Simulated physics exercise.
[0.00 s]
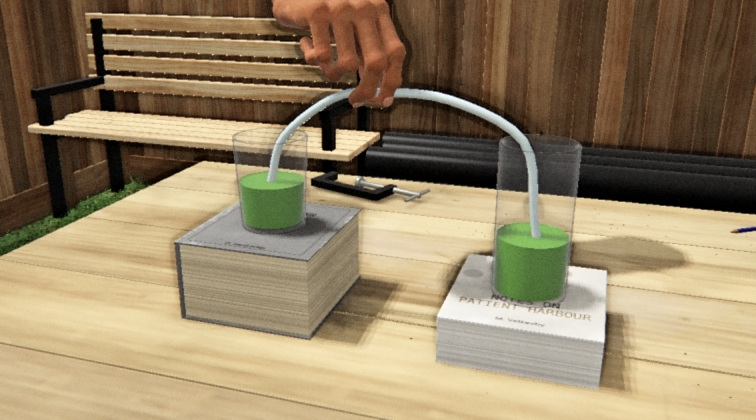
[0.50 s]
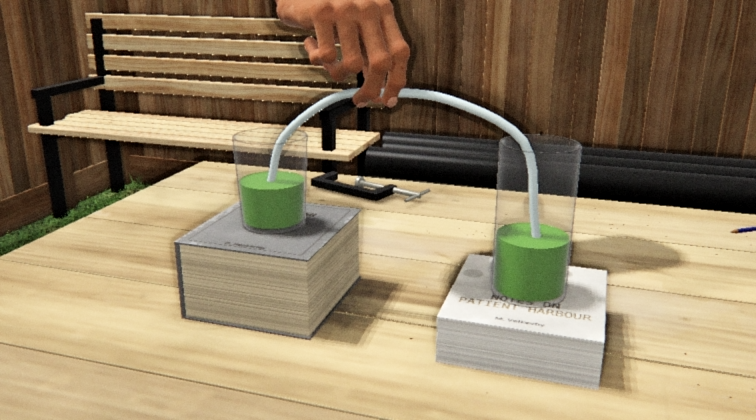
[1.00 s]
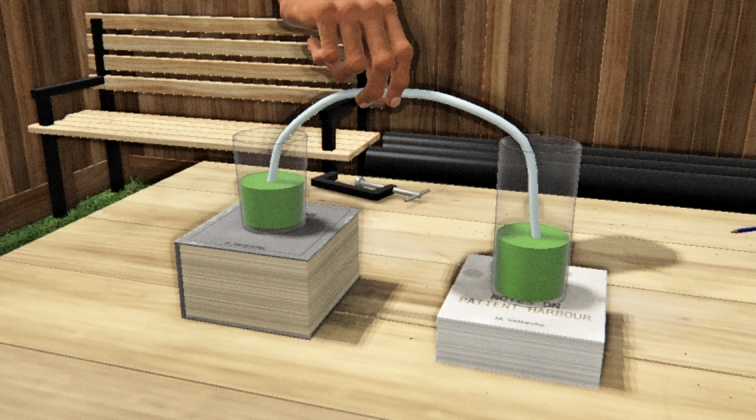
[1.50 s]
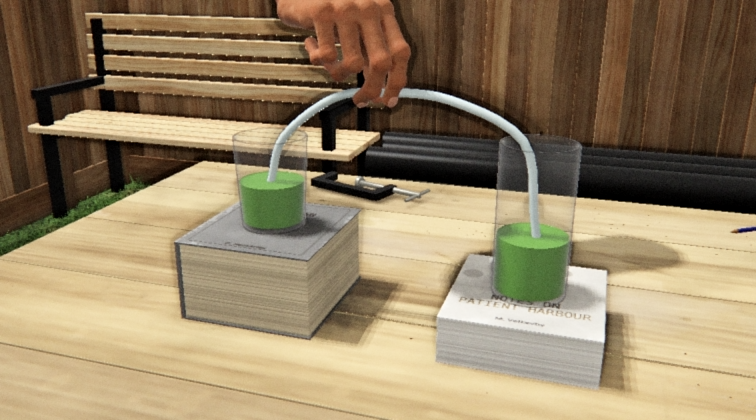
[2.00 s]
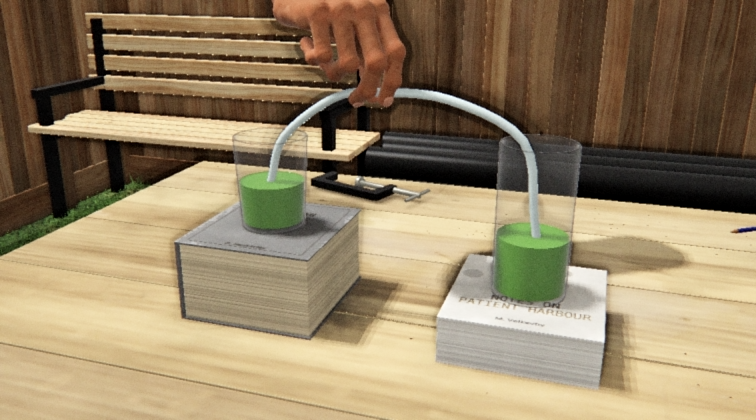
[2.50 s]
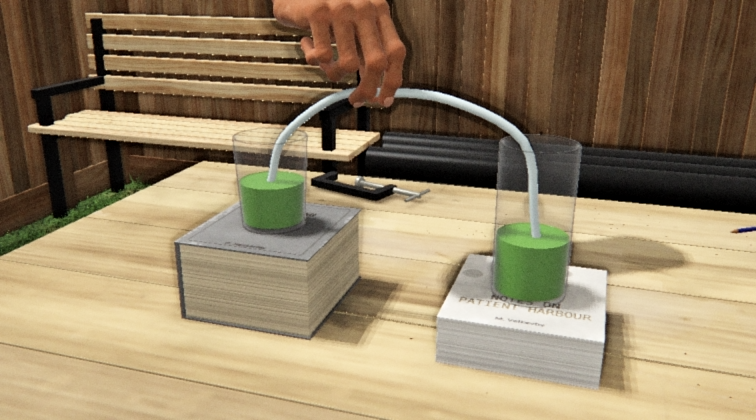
A hand pinches the top of a pale, arched hose that joins two clear glasses of green juice, each standing on a thick book on a wooden table. The fingers stay closed on the hose throughout, and the juice in the shorter left glass and the taller right one shows no visible change.
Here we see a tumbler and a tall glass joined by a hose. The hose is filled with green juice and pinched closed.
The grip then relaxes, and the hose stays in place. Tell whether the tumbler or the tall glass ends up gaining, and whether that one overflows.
It flows - rightward, one that fills - holds it all.
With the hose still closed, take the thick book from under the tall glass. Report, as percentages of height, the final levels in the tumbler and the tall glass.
In the order asked, around 15 and 55 per cent.
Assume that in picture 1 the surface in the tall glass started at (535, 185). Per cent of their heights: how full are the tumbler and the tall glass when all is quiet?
Respectively 60 and 65 per cent.
By 8.0 s, the tumbler is about a third full; the tall glass is about a third full.
By 20.0 s, the tumbler is about a third full; the tall glass is about half full.
By 45.0 s, the tumbler is about a third full; the tall glass is about half full; the two surfaces are level.
